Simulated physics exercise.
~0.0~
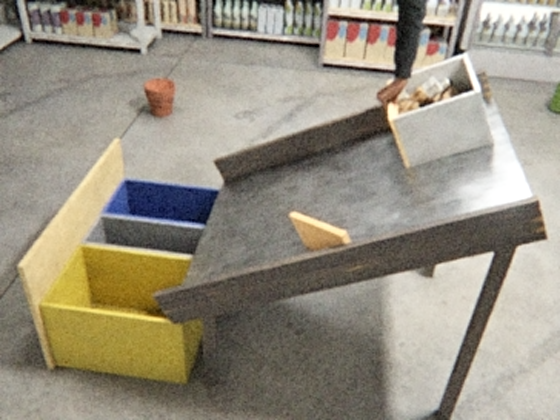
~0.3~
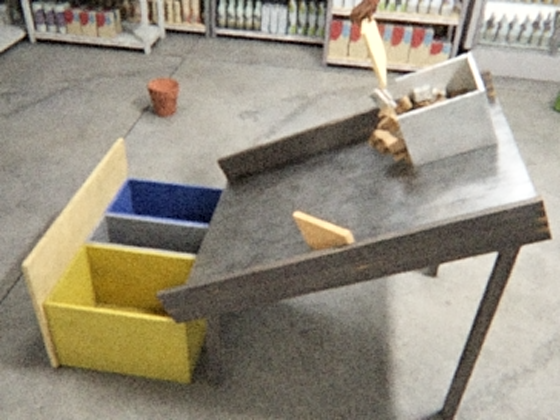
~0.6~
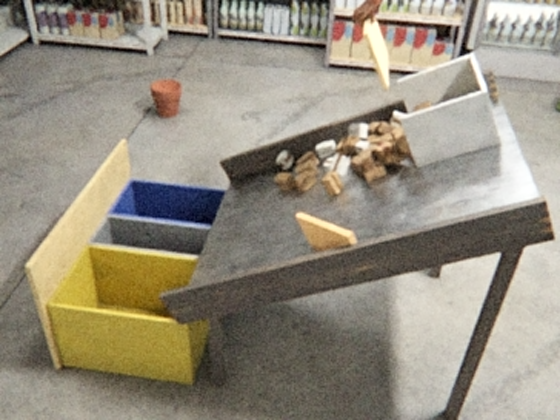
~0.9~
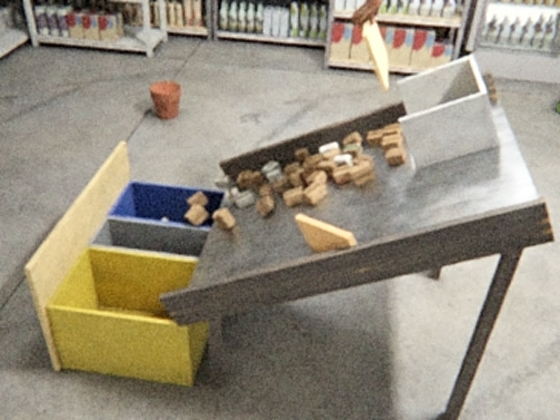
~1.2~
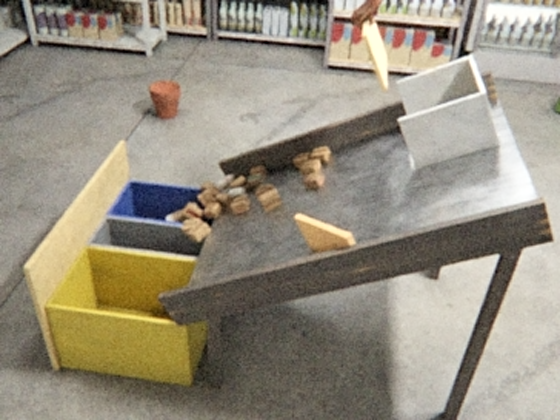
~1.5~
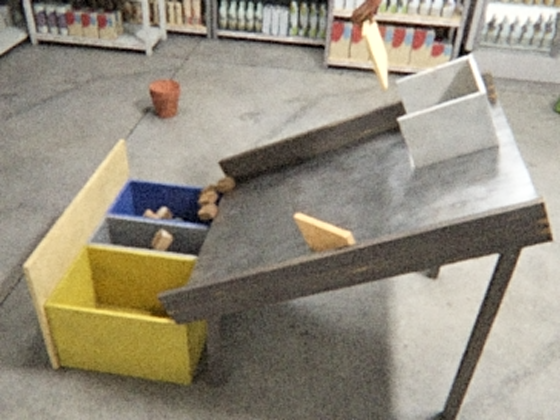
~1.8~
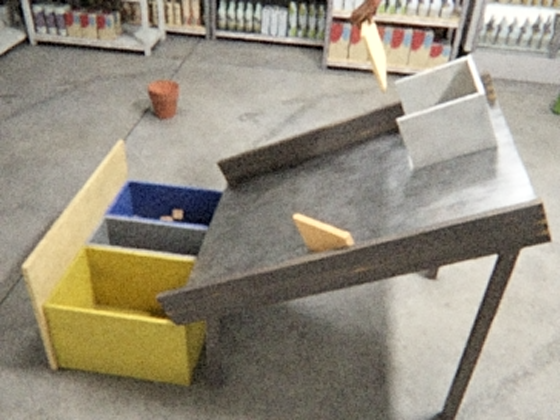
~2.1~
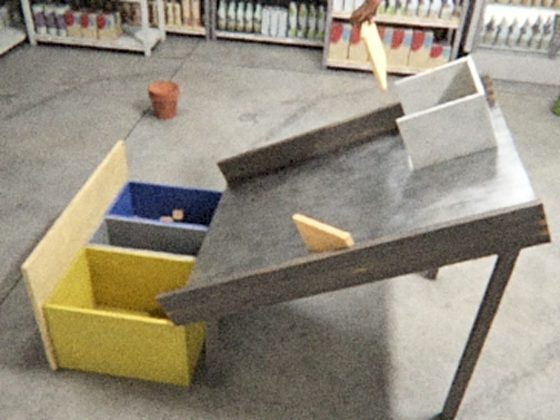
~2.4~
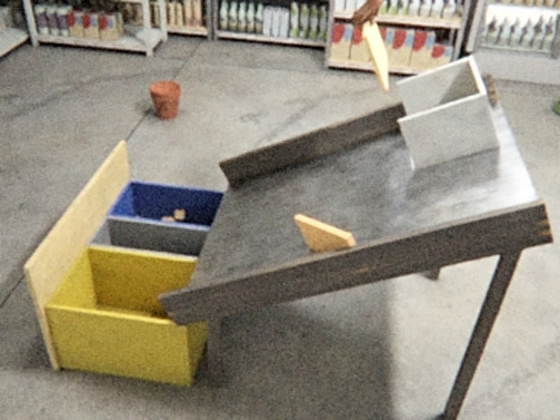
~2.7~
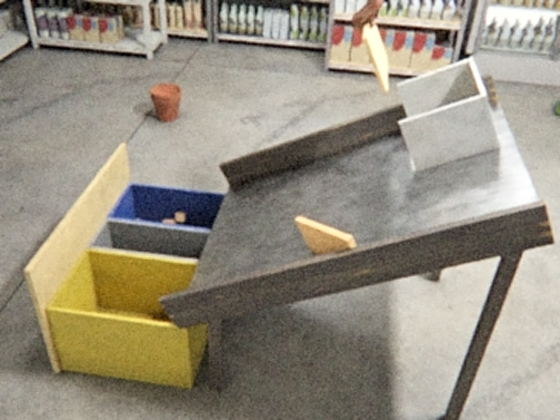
Small brown and pale blocks slide down the sloped table into the blue and grey totes.
